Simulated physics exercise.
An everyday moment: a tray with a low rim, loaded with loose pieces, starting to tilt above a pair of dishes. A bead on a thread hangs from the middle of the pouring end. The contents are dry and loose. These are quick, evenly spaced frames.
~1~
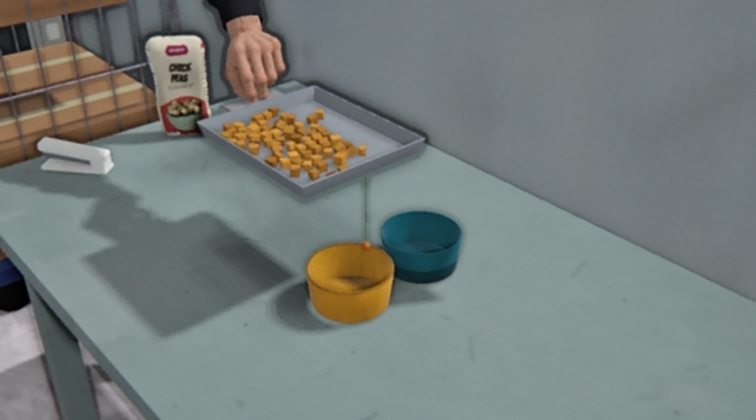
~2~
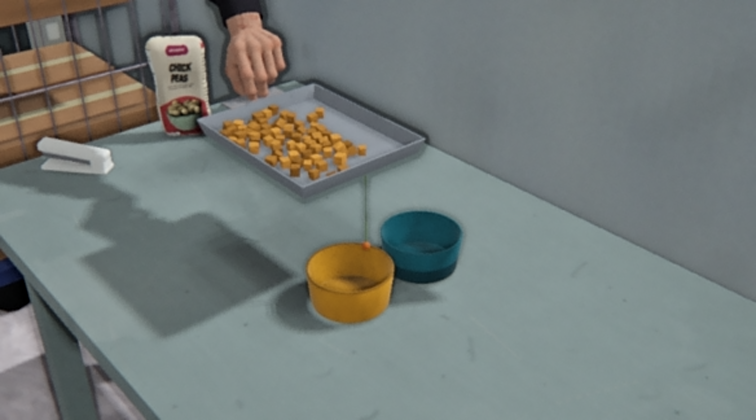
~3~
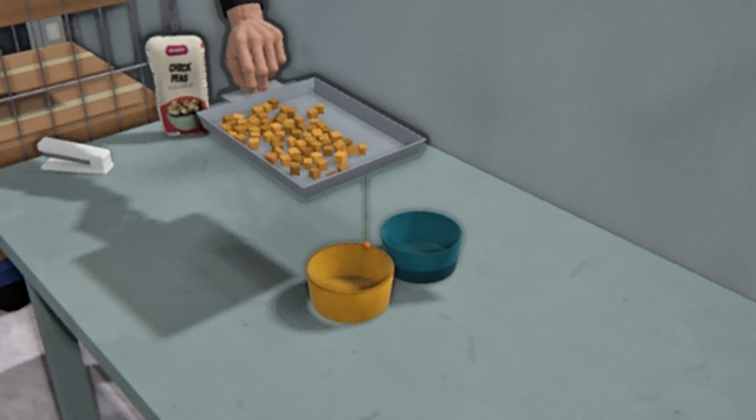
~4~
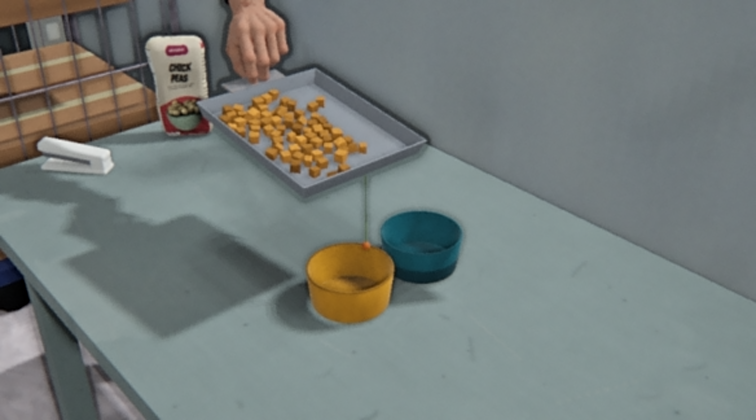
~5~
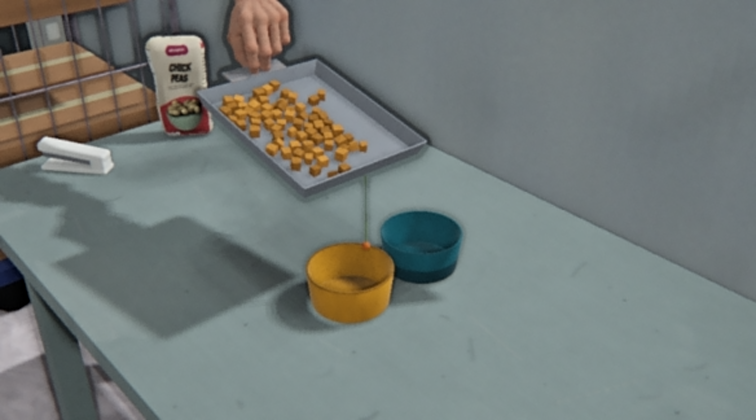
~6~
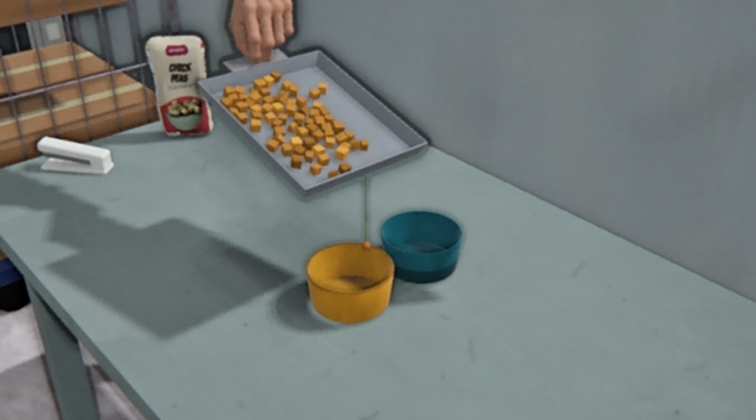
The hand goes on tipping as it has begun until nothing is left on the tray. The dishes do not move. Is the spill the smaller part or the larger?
The two hold under half of the load.
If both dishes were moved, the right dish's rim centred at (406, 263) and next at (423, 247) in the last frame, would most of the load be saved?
In turn: Over half; over half.
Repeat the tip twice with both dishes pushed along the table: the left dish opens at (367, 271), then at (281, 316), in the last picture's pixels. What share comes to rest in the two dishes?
Roughly 50 per cent, and 30 per cent.
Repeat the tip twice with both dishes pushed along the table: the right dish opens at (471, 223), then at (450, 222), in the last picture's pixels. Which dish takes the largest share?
The first try: Left. The second: The dish on the left.
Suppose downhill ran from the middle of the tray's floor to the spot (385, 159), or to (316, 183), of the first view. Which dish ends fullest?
At the first place the right-hand dish, at the second left.
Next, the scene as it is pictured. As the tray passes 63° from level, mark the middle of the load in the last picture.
Roughly at (356, 149).
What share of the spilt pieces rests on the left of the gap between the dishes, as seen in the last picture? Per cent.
It comes to 30 per cent or so.
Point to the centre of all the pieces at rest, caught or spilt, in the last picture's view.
At about (423, 322).
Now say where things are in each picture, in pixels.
The first frame shows corners of the pouring end at (304, 183) and (418, 138), level; middle of the load at (281, 142), croutons; left dish at (378, 300); right dish at (450, 262); bead on its thread at (366, 246).
The second frame shows corners of the pouring end at (304, 183) and (418, 138), level; middle of the load at (281, 141).
The third frame shows corners of the pouring end at (304, 183) and (418, 139), tipped barely, level across its low end; middle of the load at (281, 137).
The fourth frame shows corners of the pouring end at (305, 183) and (419, 140), tipped a little, level across its low end; middle of the load at (281, 131).
The fifth frame shows corners of the pouring end at (306, 184) and (420, 140), tipped a little, level across its low end; middle of the load at (281, 125).
The sixth frame shows corners of the pouring end at (307, 184) and (421, 141), tipped clearly, level across its low end; middle of the load at (282, 119); left dish at (378, 300); right dish at (450, 262).
Soon, tray tipped steeply; nearly all on the tray; a stray few in the air.
A while on, tray tipped past a quarter turn; nearly all on the tray; a stray few in the right dish; a stray few outside both.
Towards the end, tray tipped past a quarter turn; a small part in the left dish; a small part in the right dish; most outside both.
Finally, tray tipped past a quarter turn; a small part in the left dish; a small part in the right dish; most outside both.
